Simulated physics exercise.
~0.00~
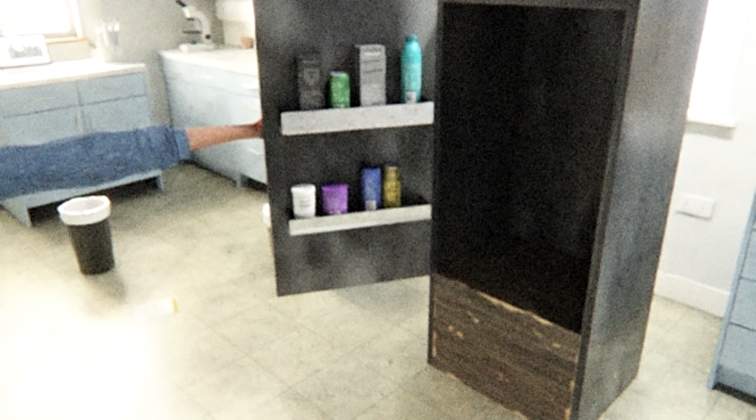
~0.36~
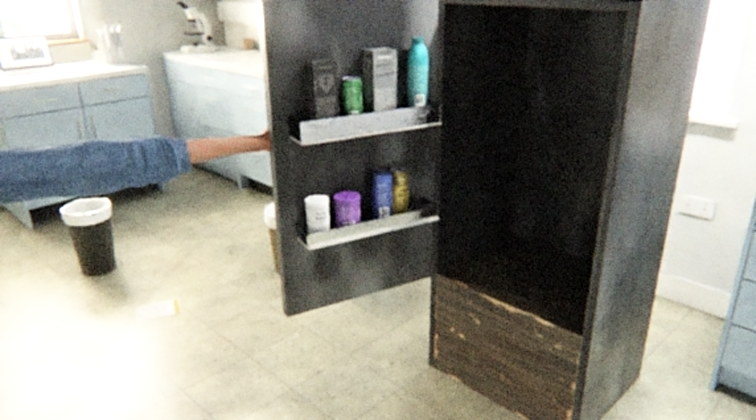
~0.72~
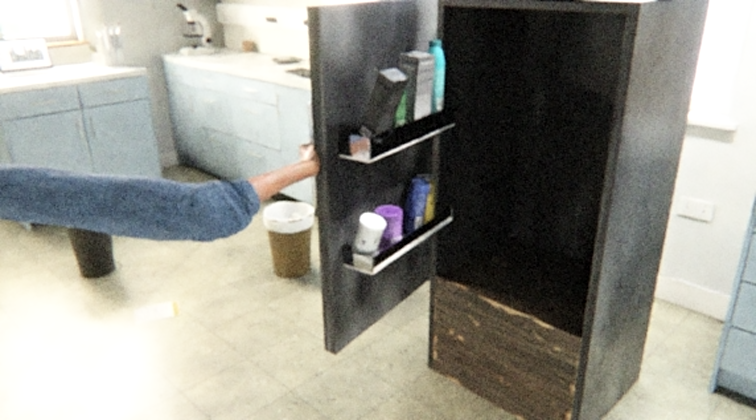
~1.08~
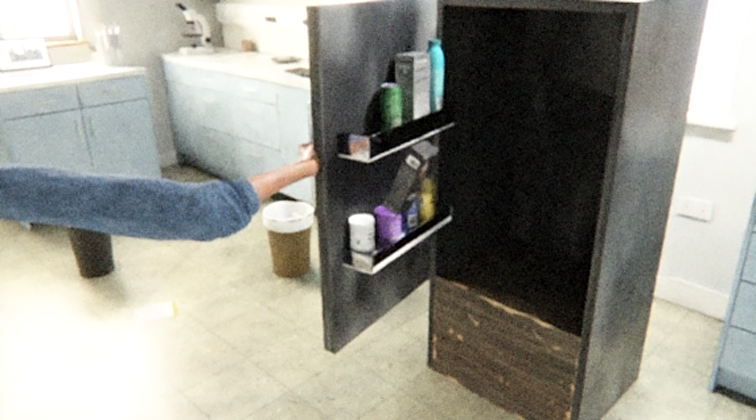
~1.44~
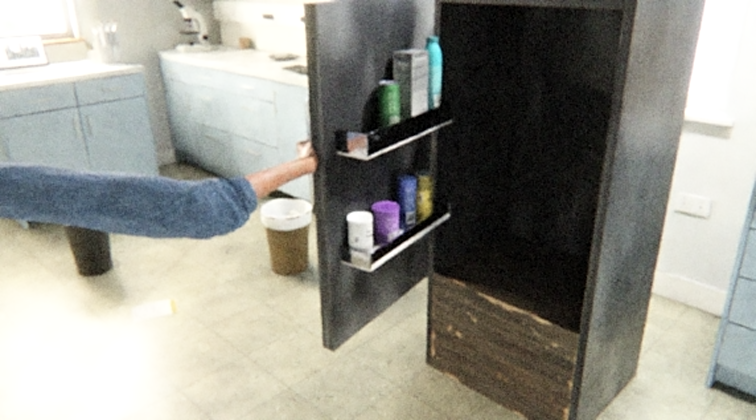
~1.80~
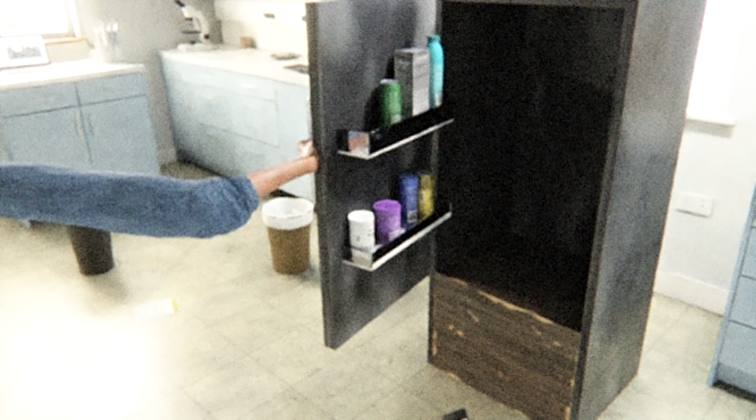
At the start, a hand at the left holds open a dark cabinet door with two racks of bottles, tins and cans on its inside, beside the empty cabinet. The arm swings the door to the right, towards the cabinet, and then stops it while it is still partly open. The black carton tips over on the upper rack, while the white tin and blue can lean below. The carton tumbles past the lower rack, upside down, as the leaning tin and can settle upright. Finally, the carton lies near the floor at the bottom edge, and the other containers remain standing in their racks.
